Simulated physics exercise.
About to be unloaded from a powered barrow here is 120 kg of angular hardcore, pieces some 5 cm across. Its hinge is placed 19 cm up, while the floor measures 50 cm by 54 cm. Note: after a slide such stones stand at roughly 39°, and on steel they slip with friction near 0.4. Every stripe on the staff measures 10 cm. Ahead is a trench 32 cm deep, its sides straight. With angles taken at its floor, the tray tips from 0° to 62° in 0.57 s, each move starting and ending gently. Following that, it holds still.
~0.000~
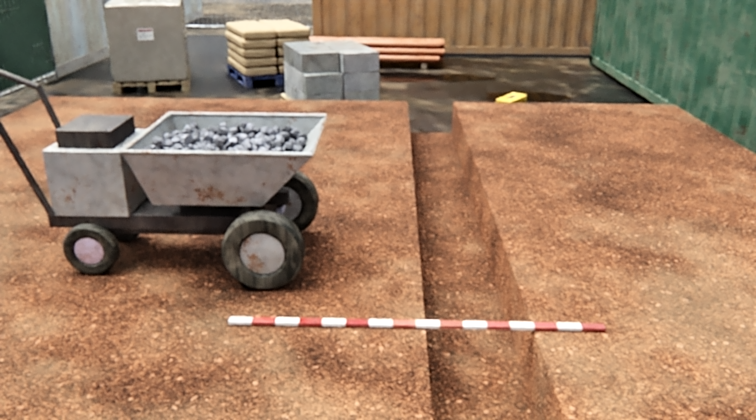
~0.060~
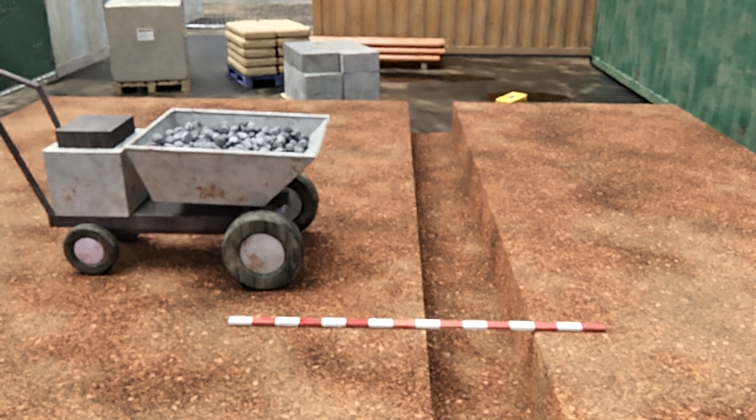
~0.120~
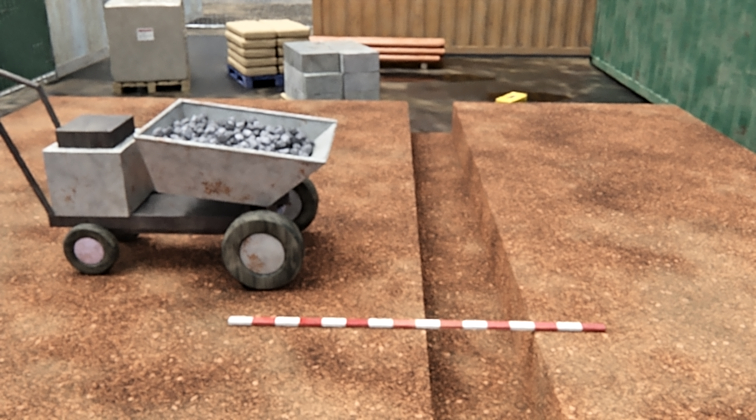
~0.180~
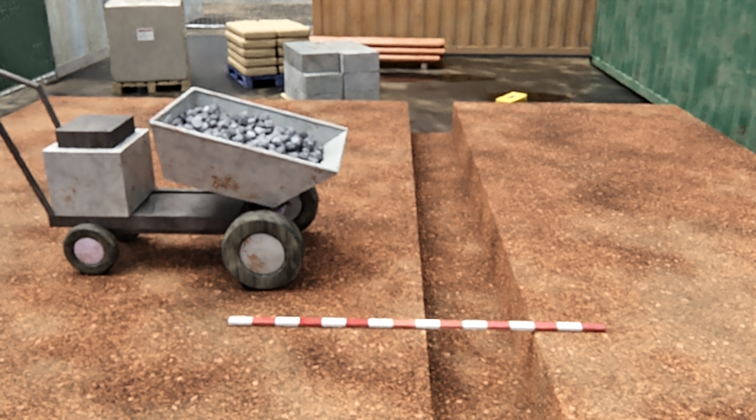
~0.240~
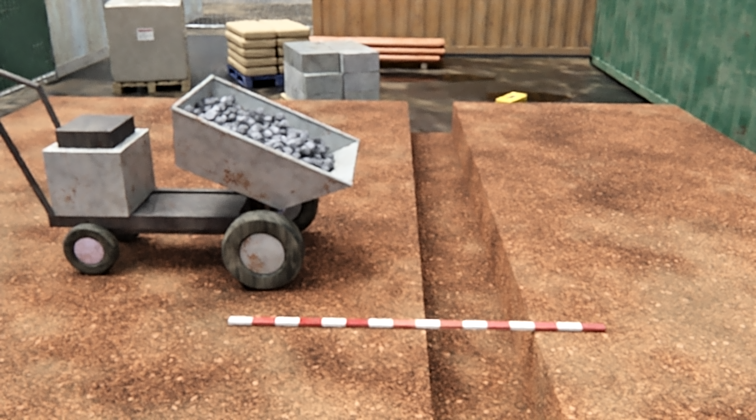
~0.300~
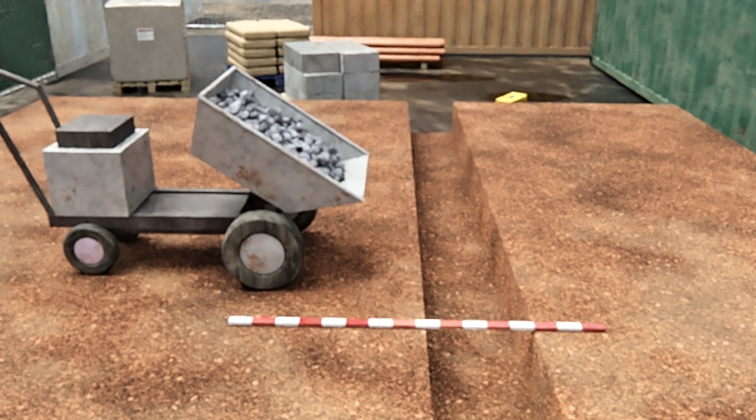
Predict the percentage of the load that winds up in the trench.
My prediction is about 52 per cent.
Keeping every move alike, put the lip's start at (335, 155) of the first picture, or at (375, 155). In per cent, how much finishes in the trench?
Roughly 75 percent for the first, and 70 percent for the second.
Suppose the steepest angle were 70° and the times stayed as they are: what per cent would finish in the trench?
Some 65 in a hundred, I'd say.
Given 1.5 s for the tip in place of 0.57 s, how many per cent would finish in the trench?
35 per cent.
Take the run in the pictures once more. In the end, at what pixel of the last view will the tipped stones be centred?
In the last view, about (451, 304).
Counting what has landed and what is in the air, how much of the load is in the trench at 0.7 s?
I'd put it near 0 per cent.
After 0.4 s the floor is at 53°; 100 % in the tray; the foremost stones are at (359, 200).
After 0.7 s the floor is at 62°; 89 % in the tray, 10 % short of the trench, 1 % in the trench; the foremost stones are at (430, 260).
After 1.0 s the floor is at 62°; 42 % in the tray, 18 % short of the trench, 40 % in the trench; the foremost stones are at (507, 323).
After 3.0 s the floor is at 62°; 23 % in the tray, 25 % short of the trench, 52 % in the trench; the foremost stones are at (504, 318).
